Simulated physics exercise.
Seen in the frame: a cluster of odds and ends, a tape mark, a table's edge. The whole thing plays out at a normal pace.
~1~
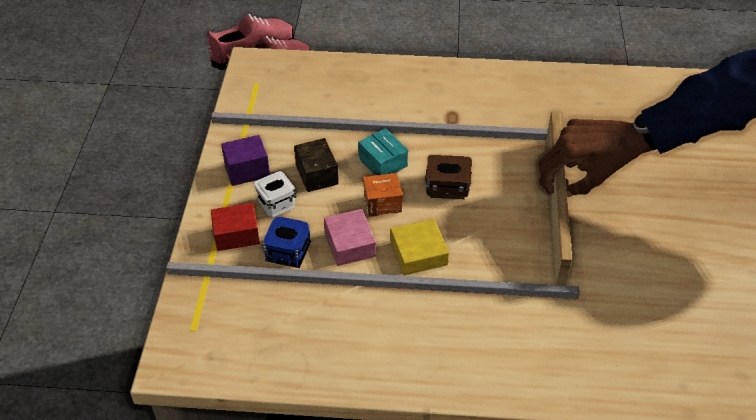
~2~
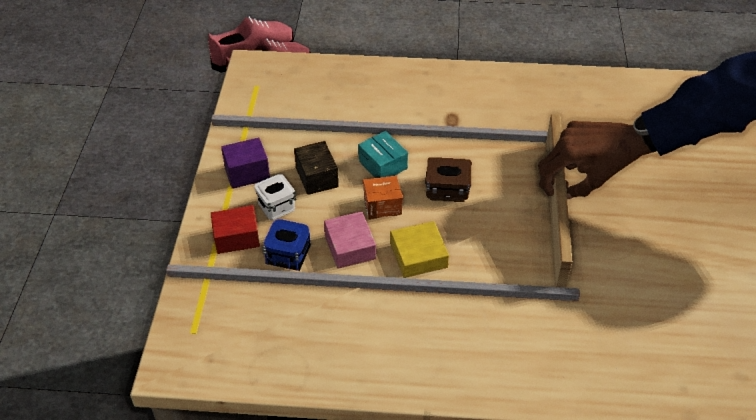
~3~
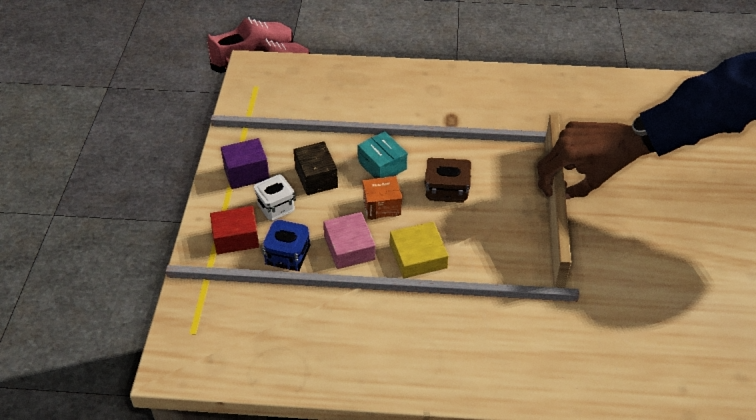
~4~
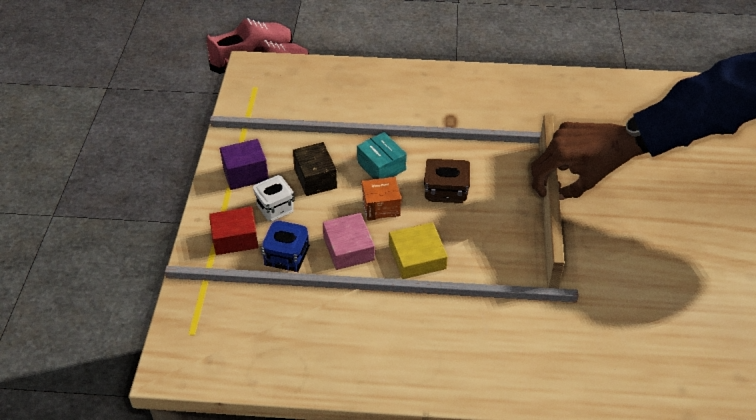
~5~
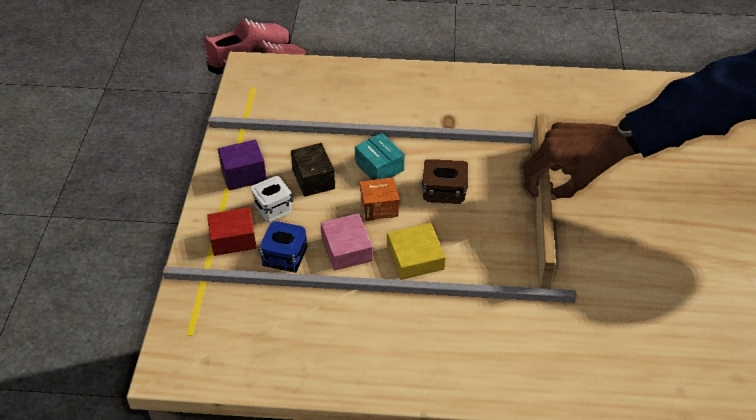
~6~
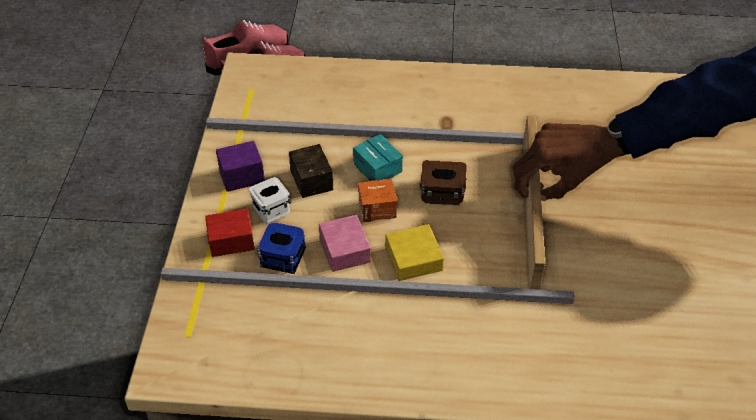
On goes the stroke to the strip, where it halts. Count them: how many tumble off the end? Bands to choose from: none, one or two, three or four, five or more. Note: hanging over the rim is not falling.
Final answer: Five or more.
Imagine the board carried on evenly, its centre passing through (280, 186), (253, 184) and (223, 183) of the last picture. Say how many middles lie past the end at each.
It comes out as 3, then 3, then 6.
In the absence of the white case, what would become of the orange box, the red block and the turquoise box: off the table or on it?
Orange box: Still there. Red block: Over the edge. Turquoise box: Still there.
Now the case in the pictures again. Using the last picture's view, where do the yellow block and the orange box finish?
In the last picture the yellow block sits around (189, 234) and the orange box around (203, 201).
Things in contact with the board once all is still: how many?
The figure is 4.
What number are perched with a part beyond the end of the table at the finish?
Looks like 2 of them.
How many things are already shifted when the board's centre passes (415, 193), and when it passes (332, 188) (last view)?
The counts are 5 and 9.
Soon after, none off yet; purple block at rest near (240, 166); red block at rest near (230, 233); white case at rest near (270, 201).
Then, none off yet; purple block moved a little near (229, 165); red block moved about its own width near (177, 224); white case at rest near (270, 201).
By the end, the number that fall off is five or more; fallen, pink block, black block, blue case, white case, red block and purple block.
